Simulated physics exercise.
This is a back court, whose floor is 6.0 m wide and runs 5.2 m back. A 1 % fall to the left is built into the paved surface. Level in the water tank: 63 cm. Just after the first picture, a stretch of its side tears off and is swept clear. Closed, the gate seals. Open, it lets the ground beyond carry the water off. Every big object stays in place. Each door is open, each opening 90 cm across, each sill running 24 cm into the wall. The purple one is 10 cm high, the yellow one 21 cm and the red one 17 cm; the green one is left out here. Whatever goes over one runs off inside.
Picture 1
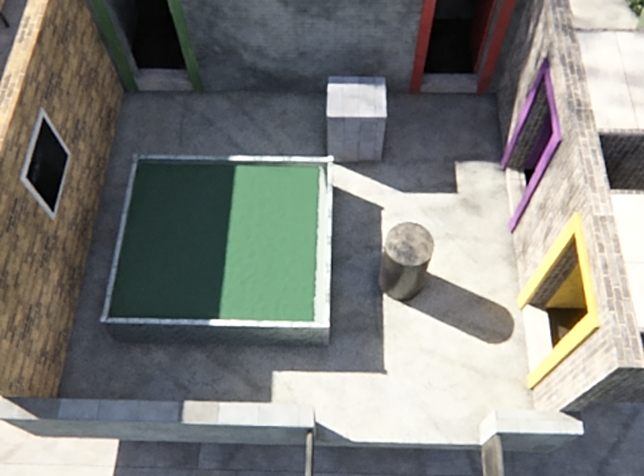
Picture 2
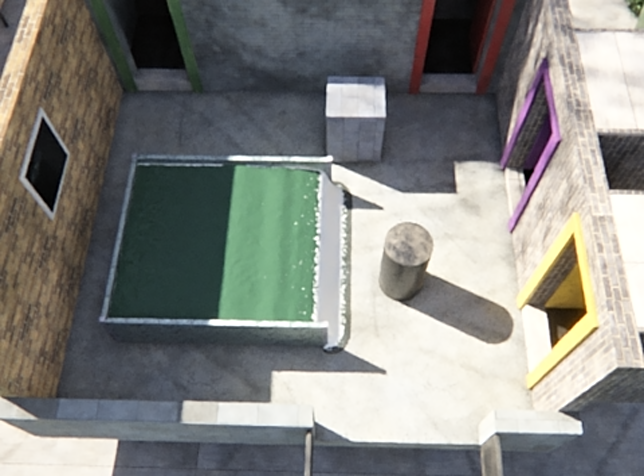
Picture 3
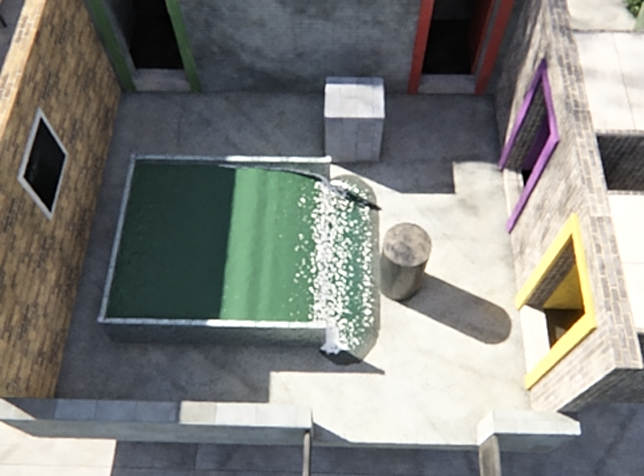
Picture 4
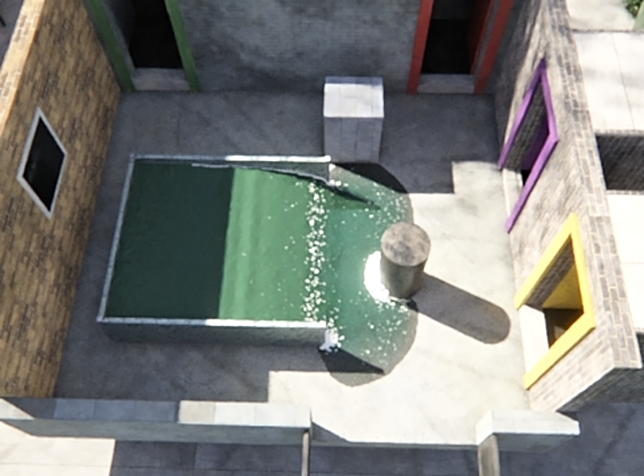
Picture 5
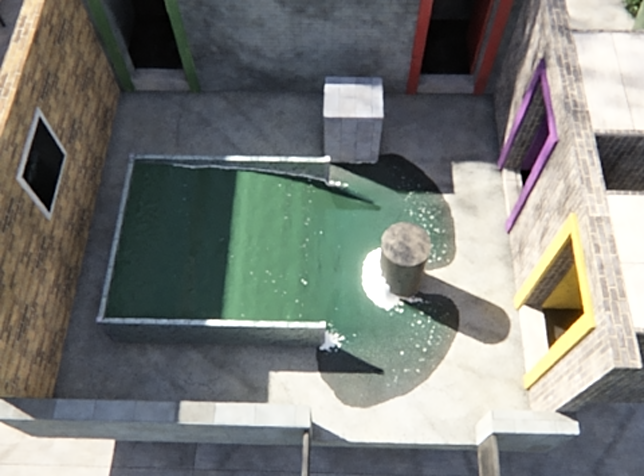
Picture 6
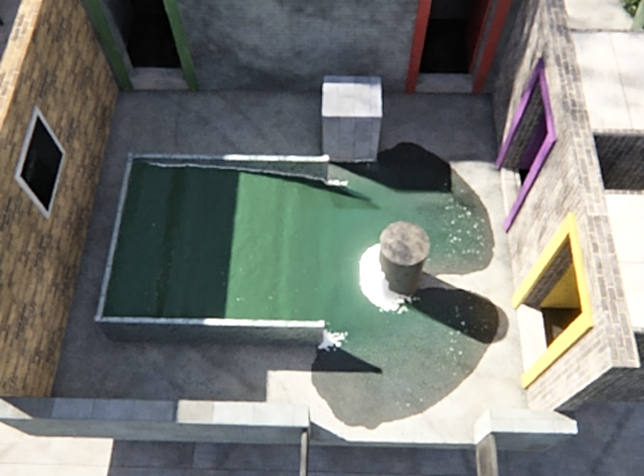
In this clip, the right side of a water tank in a walled courtyard gives way, and green water pours out across the paved floor, foaming around a short round pillar and spreading past it on both sides.
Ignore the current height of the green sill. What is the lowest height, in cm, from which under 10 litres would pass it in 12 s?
10.5 cm.
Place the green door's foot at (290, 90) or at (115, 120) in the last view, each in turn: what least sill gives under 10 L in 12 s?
6.5 and 14.0 cm.
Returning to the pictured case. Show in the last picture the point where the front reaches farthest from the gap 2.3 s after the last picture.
Around pixel (489, 100).
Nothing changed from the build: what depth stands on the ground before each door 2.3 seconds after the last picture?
Depths in cm: Purple 27, green 0, yellow 24, red 30.
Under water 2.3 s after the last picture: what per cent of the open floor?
Some 55 in a hundred.
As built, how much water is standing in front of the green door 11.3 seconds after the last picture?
Depth: Near 8.5 cm.
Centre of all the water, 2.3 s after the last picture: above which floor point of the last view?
The balance point sits at roughly (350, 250).
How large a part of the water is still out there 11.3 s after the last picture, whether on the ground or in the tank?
Roughly 56 percent of the water remains.
Then, 0.7 s after the last picture water covers 45 % of the floor, deepest (46 cm) near (528, 424); it has not reached the green door.
Then, 2.3 s after the last picture water covers 55 % of the floor, deepest (35 cm) near (478, 100); it has not reached the green door.
Then, 11.3 s after the last picture water covers 95 % of the floor, deepest (12 cm) near (48, 412); 9 cm at the green door, 0 litres in over its 24 cm sill.
At the green door as built, the water peaked near 14 cm, 8.1 s after the last picture.
Run again over the same 12 s with other heights there, 23 litres in over 9 cm, 4 litres over 12 cm. The limit of 10 litres is kept from about 10.5 cm up.
